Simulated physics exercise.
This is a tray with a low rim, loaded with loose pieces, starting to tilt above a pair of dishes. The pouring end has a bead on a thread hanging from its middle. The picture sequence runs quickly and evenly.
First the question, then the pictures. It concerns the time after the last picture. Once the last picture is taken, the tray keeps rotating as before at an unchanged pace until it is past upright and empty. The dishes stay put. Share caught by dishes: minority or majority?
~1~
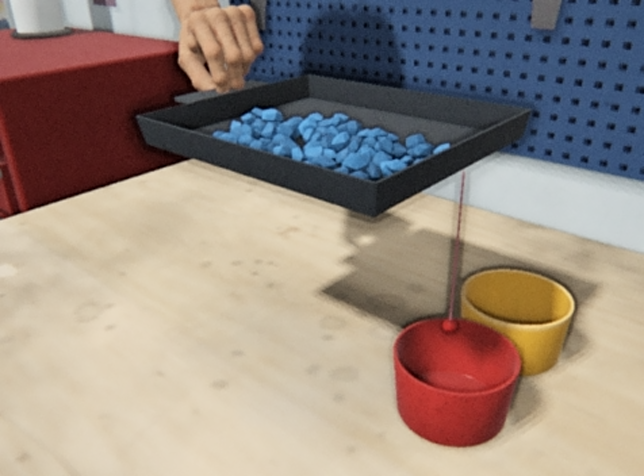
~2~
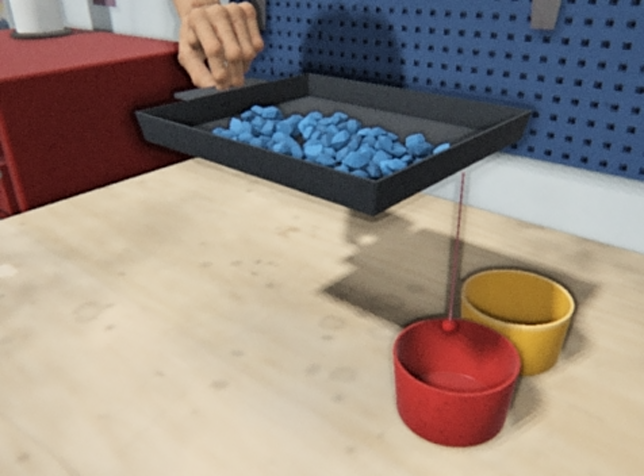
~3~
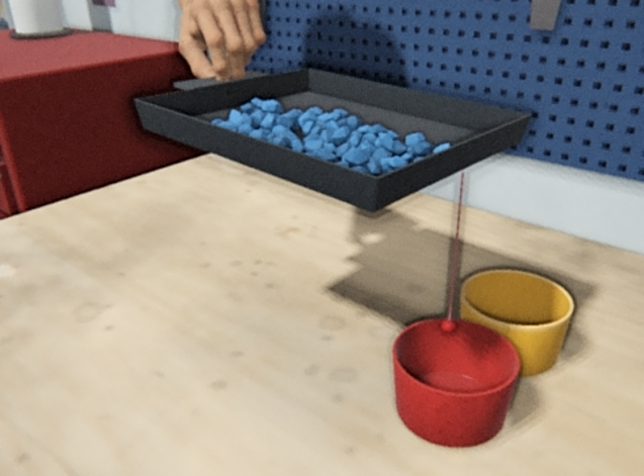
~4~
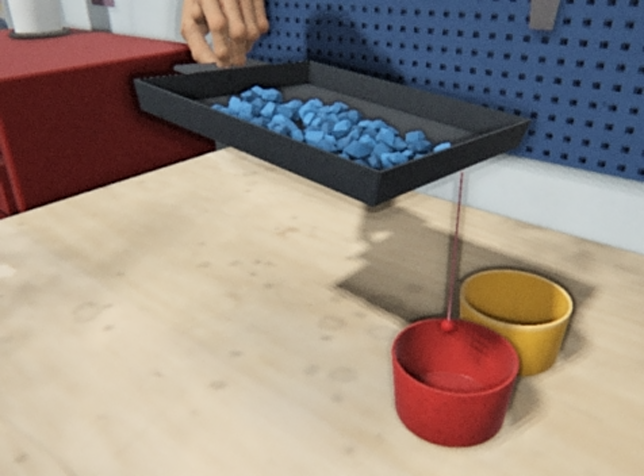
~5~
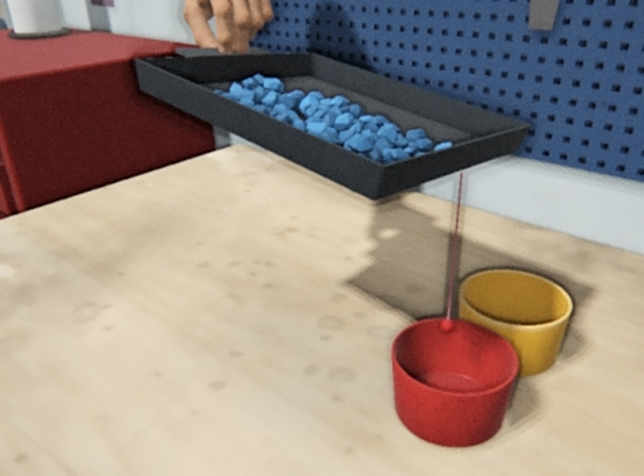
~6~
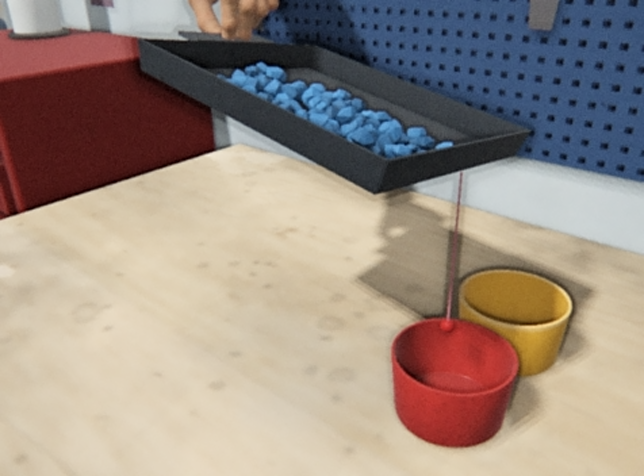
Most of what falls will go into the dishes.
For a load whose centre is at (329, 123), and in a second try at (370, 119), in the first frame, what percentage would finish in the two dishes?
Estimates in order: 90 percent, 90 percent.
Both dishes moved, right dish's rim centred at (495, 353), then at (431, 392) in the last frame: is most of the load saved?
The first try: Below a half. The second: Below a half.
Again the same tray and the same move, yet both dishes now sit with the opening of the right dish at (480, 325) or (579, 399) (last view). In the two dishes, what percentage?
Respectively 40 % and 0 %.
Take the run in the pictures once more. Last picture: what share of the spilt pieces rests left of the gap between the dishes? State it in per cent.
Near 40 in a hundred.
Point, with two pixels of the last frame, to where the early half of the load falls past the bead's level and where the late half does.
Roughly at (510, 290) first, and then at (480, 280).
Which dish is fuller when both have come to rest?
That would be the right of the two, then.
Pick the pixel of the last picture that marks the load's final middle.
At about (507, 333).
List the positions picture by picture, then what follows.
The first frame shows corners of the pouring end at (374, 180) and (525, 109), level; middle of the load at (329, 144), aquarium stones; left dish at (509, 403); right dish at (565, 337); bead on its thread at (450, 326).
The second frame shows corners of the pouring end at (375, 178) and (525, 111), level; middle of the load at (329, 143).
The third frame shows corners of the pouring end at (376, 175) and (525, 114), tipped barely, lowest at the right corner; middle of the load at (329, 138).
The fourth frame shows corners of the pouring end at (379, 169) and (525, 119), tipped a little, lowest at the right corner; middle of the load at (330, 130).
The fifth frame shows corners of the pouring end at (382, 163) and (525, 124), tipped a little, lowest at the right corner; middle of the load at (331, 123).
The sixth frame shows corners of the pouring end at (386, 157) and (524, 129), tipped a little, lowest at the right corner; middle of the load at (333, 115); left dish at (507, 404); right dish at (562, 338).
Soon, tray tipped steeply; nearly all on the tray; a small part in the air.
A while on, tray tipped right over; about half on the tray; about a third in the right dish; a small part outside both; a small part in the air.
Towards the end, tray tipped past a quarter turn; most in the right dish; about a quarter outside both.
Finally, tray tipped past a quarter turn; none in the left dish; most in the right dish; about a quarter outside both.
